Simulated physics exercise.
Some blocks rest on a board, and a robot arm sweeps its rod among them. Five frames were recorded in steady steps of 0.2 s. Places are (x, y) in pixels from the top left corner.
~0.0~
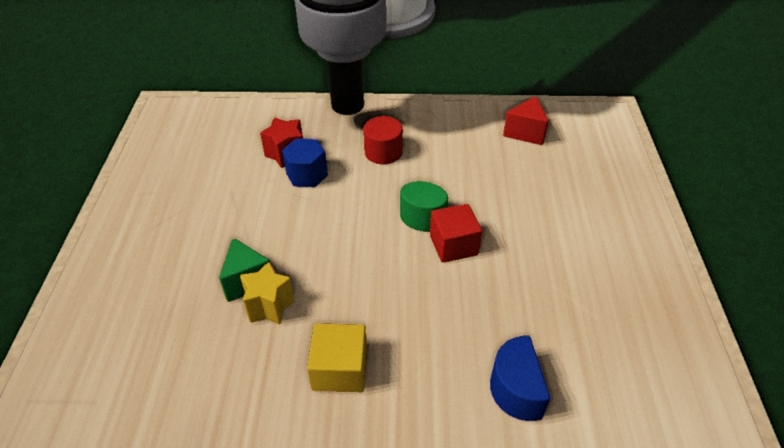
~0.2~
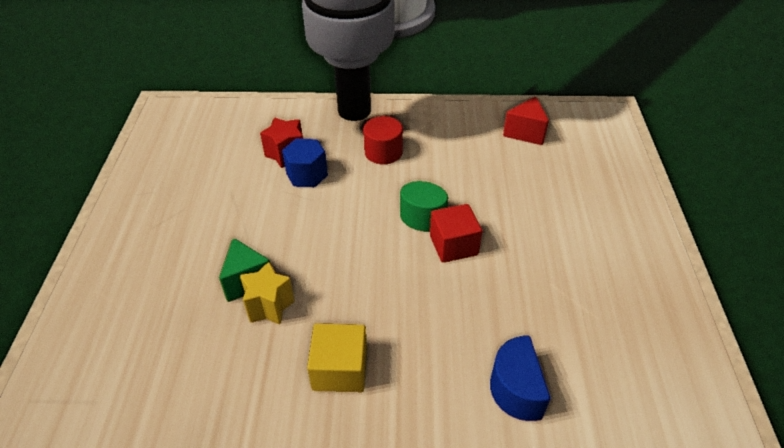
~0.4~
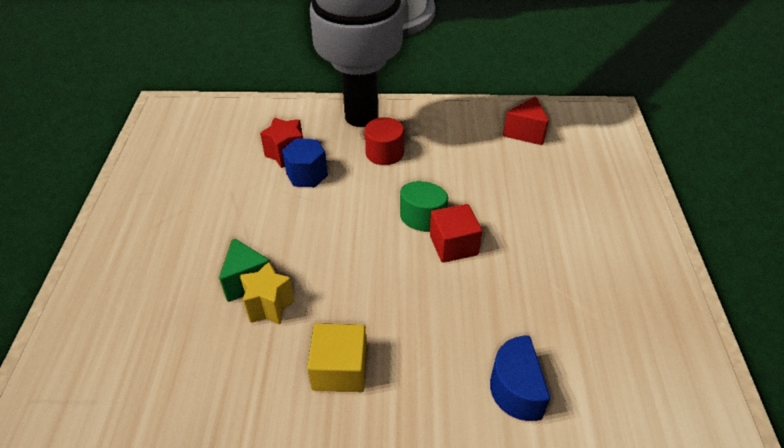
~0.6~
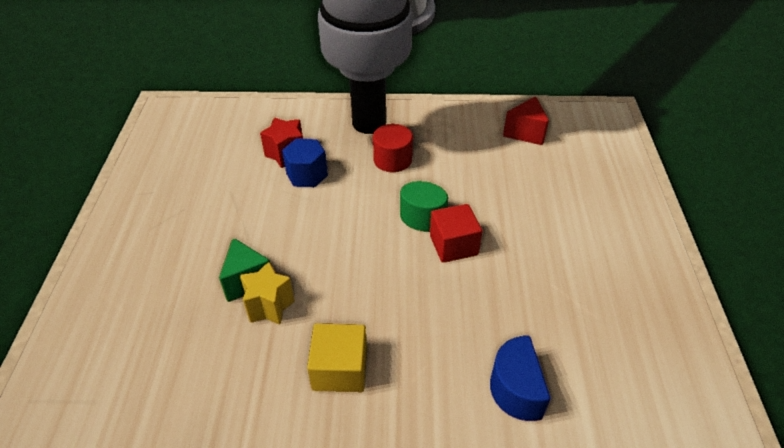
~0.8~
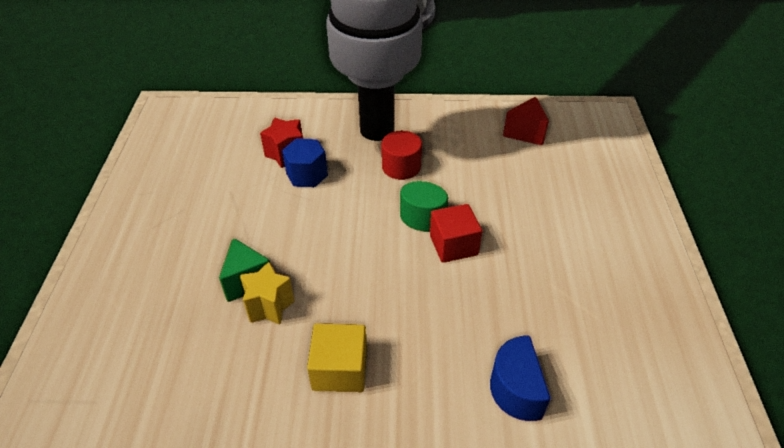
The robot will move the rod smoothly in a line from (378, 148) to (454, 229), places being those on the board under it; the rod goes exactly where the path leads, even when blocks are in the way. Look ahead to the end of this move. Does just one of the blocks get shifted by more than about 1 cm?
No
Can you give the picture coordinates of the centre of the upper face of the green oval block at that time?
Near (427, 223).
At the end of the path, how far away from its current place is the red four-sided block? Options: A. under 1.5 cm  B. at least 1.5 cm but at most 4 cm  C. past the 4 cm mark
The answer is B.
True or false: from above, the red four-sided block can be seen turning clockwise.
Verdict: False.
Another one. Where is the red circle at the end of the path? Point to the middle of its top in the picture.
Most likely (496, 196).
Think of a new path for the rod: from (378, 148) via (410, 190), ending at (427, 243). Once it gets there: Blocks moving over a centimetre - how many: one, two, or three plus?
Displaced: Three or more.
The first path, step by step. One third of the way, rod at (401, 156); red circle at (432, 165).
Two thirds of the way, rod at (427, 183); red circle at (468, 184); green oval block at (428, 204), turned 20° clockwise; red four-sided block at (461, 229), turned 25° anticlockwise.
At the end, rod at (456, 212); blue six-sided block in place; red circle at (496, 196); green oval block at (427, 223), turned 35° clockwise; red four-sided block at (467, 241), turned 50° anticlockwise.
